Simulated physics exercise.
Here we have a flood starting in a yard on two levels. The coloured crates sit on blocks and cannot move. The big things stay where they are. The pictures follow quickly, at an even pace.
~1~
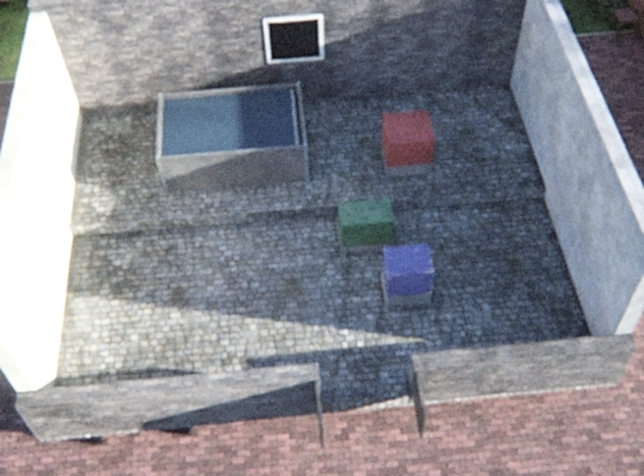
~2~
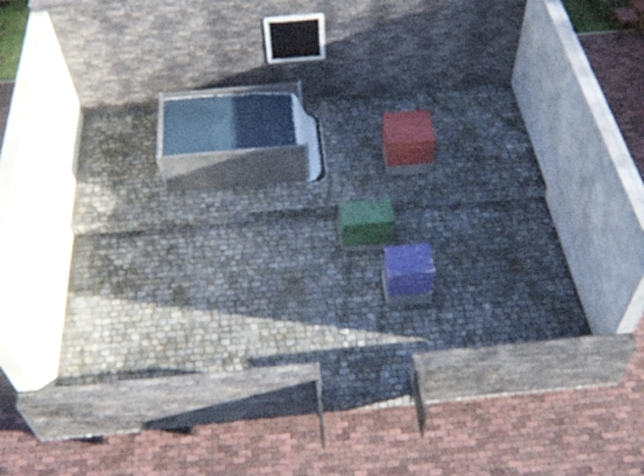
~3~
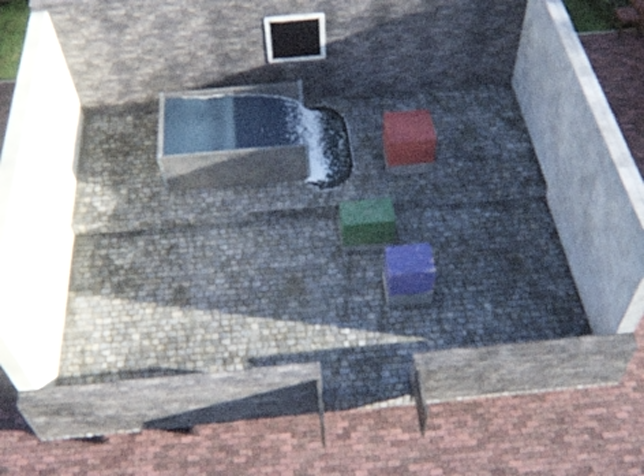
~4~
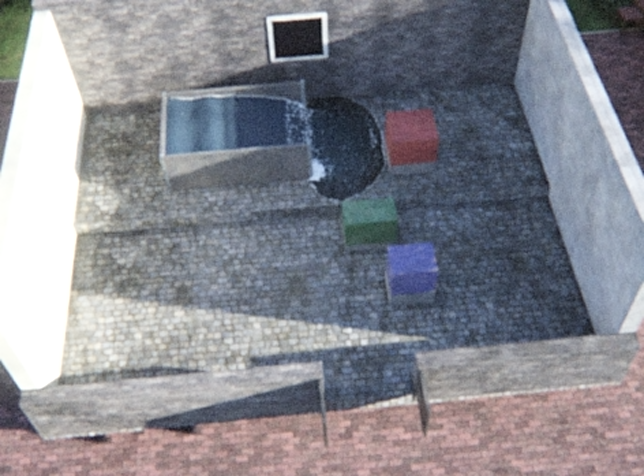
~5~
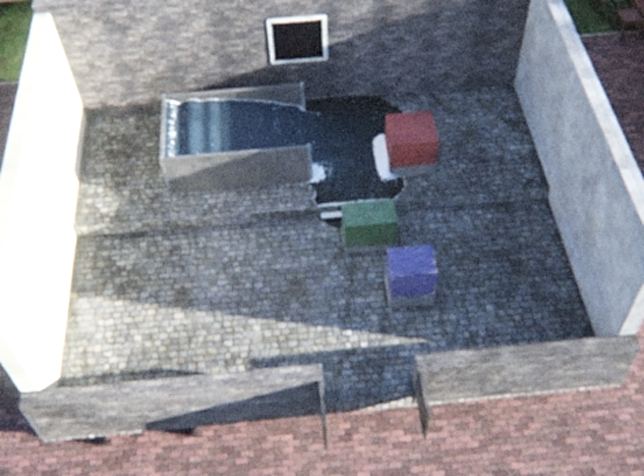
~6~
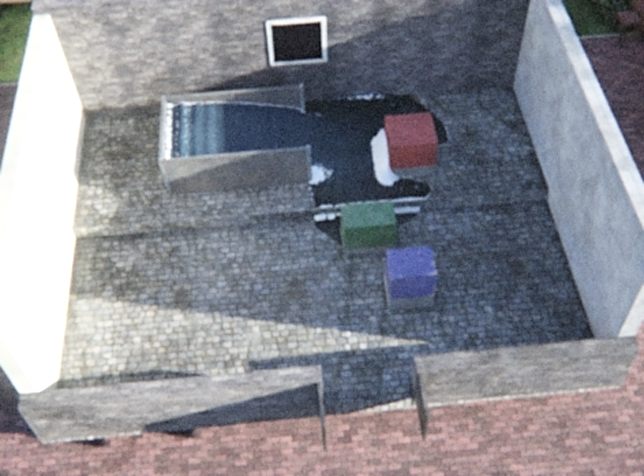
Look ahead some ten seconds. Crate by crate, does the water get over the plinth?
In the end: The red crate gets wet; the green crate gets wet; the blue crate stays dry.
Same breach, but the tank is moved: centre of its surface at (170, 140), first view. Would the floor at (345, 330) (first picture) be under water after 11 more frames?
Verdict: Wet.
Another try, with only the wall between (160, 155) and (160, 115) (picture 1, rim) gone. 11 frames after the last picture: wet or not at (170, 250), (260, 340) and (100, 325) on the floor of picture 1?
As listed: Free of water, no water, flooded.
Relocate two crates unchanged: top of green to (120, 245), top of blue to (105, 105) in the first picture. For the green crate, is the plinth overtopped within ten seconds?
My reading: Green crate keeps dry.
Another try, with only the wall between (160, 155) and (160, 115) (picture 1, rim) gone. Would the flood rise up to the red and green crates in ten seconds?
Then: Red is safe; green is spared.
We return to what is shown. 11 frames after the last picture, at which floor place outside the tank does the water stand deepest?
I would point to (515, 102).
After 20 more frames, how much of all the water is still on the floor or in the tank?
I make it 100 per cent.
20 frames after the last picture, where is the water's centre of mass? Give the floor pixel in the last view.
Roughly at (410, 176).
A moment on, water covers 20 % of the floor; the red crate water round its plinth, the green crate water round its plinth, the blue crate not reached.
Next, water covers 35 % of the floor; the red crate water round its plinth, the green crate water round its plinth, the blue crate water round its plinth.
Then, water covers 50 % of the floor; the red crate water round its plinth, the green crate water round its plinth, the blue crate water round its plinth.
Later, water covers 80 % of the floor; the red crate water round its plinth, the green crate water round its plinth, the blue crate water round its plinth.
In the end, water covers 85 % of the floor; the red crate was topped, the green crate was topped, the blue crate stayed above the water.
